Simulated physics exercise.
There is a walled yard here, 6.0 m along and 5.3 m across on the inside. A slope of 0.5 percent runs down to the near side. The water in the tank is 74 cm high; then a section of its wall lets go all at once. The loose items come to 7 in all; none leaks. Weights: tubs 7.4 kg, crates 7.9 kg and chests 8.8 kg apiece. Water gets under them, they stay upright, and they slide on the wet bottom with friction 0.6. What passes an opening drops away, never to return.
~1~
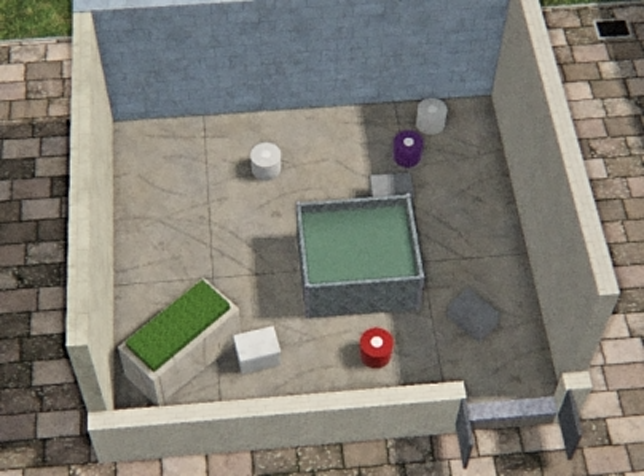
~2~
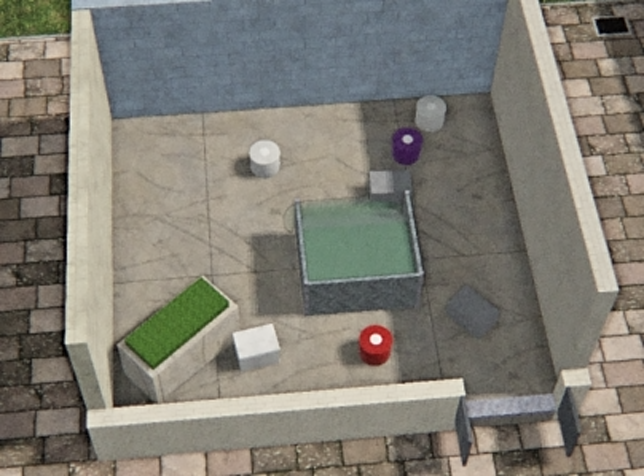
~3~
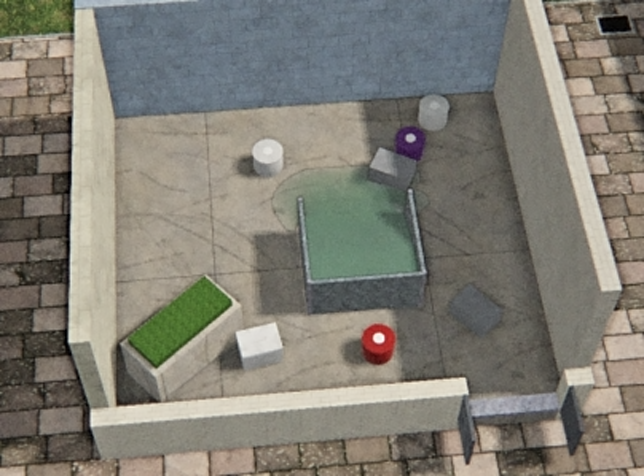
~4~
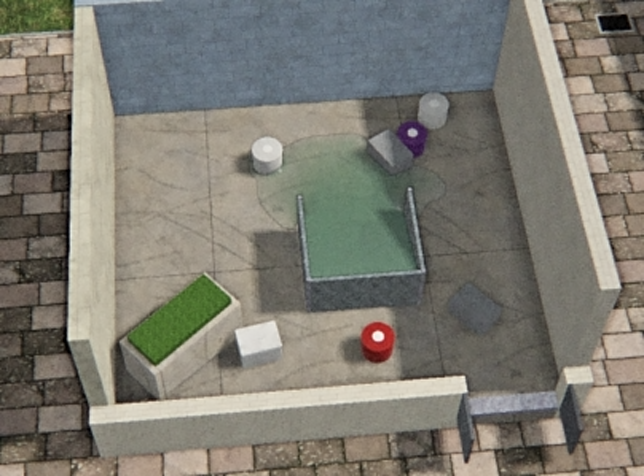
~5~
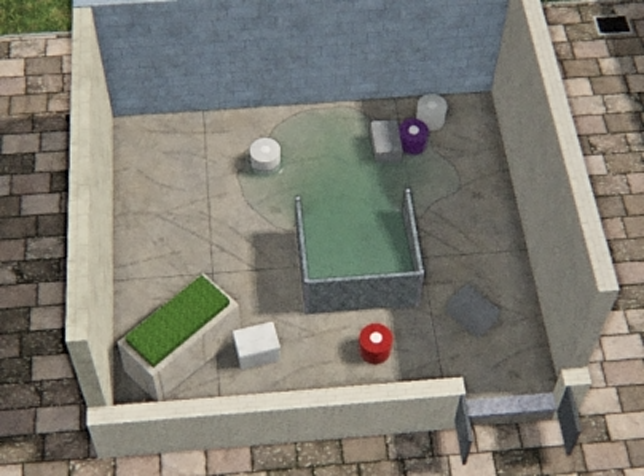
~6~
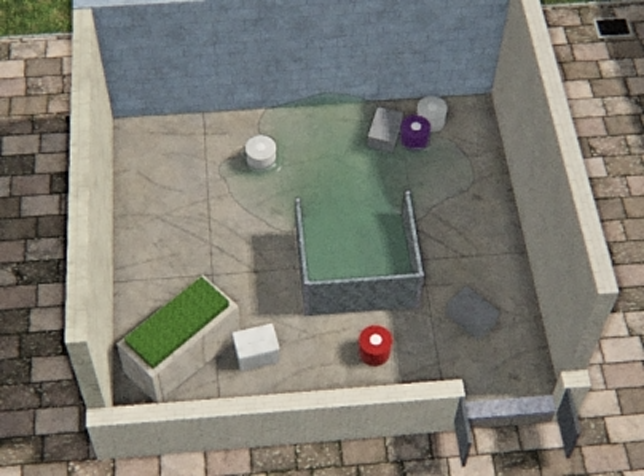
Pale green water spreads from the far side of a grey-walled tank at the centre of a walled, paved yard, seen from high above. Around it stand a white tub, a purple tub, a pale grey tub, a red tub, a white block, a grey slab and a grass-topped box. The water fans toward the blue-grey back wall, pushing a grey block and then the purple tub slightly back, while the white tub shifts slightly left.
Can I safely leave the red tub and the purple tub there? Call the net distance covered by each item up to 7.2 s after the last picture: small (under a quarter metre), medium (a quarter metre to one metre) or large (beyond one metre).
Red tub: Small. Purple tub: Large.
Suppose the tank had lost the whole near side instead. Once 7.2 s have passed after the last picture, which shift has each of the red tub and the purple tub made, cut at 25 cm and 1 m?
If so, the red tub is washed away, the purple tub remains in place.
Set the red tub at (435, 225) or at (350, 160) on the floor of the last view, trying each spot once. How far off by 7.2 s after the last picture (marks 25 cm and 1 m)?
One try each gives this: It wanders off a long way, then it wanders off a long way.
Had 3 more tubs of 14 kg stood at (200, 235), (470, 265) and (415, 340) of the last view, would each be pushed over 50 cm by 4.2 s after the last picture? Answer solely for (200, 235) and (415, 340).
Lab note - ordered: Below threshold / below threshold.
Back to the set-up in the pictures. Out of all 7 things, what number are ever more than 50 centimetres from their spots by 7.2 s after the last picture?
5.
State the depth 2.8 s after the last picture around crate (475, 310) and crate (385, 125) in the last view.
3 and 13 cm.
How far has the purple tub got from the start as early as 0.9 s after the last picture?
Displacement by then near 80 cm.
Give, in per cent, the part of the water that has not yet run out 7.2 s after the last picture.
About 86 in a hundred parts of the water.
Then, 0.9 s after the last picture the red tub is near (376, 340), 0.0 m from its start, aground; the purple tub is near (439, 97), 0.9 m from its start, afloat; 0 of 7 are out; 4 afloat.
Then, 2.8 s after the last picture the red tub is near (376, 340), 0.0 m from its start, aground; the purple tub is near (450, 261), 2.2 m from its start, aground; 0 of 7 are out; 3 afloat.
Then, 4.8 s after the last picture the red tub is near (376, 340), 0.0 m from its start, aground; the purple tub is near (441, 357), 3.7 m from its start, aground; 0 of 7 are out; 2 afloat.
Then, 7.2 s after the last picture the red tub is near (380, 337), 0.1 m from its start, aground; the purple tub is near (419, 378), 4.0 m from its start, afloat; 1 of 7 are out; 2 afloat.
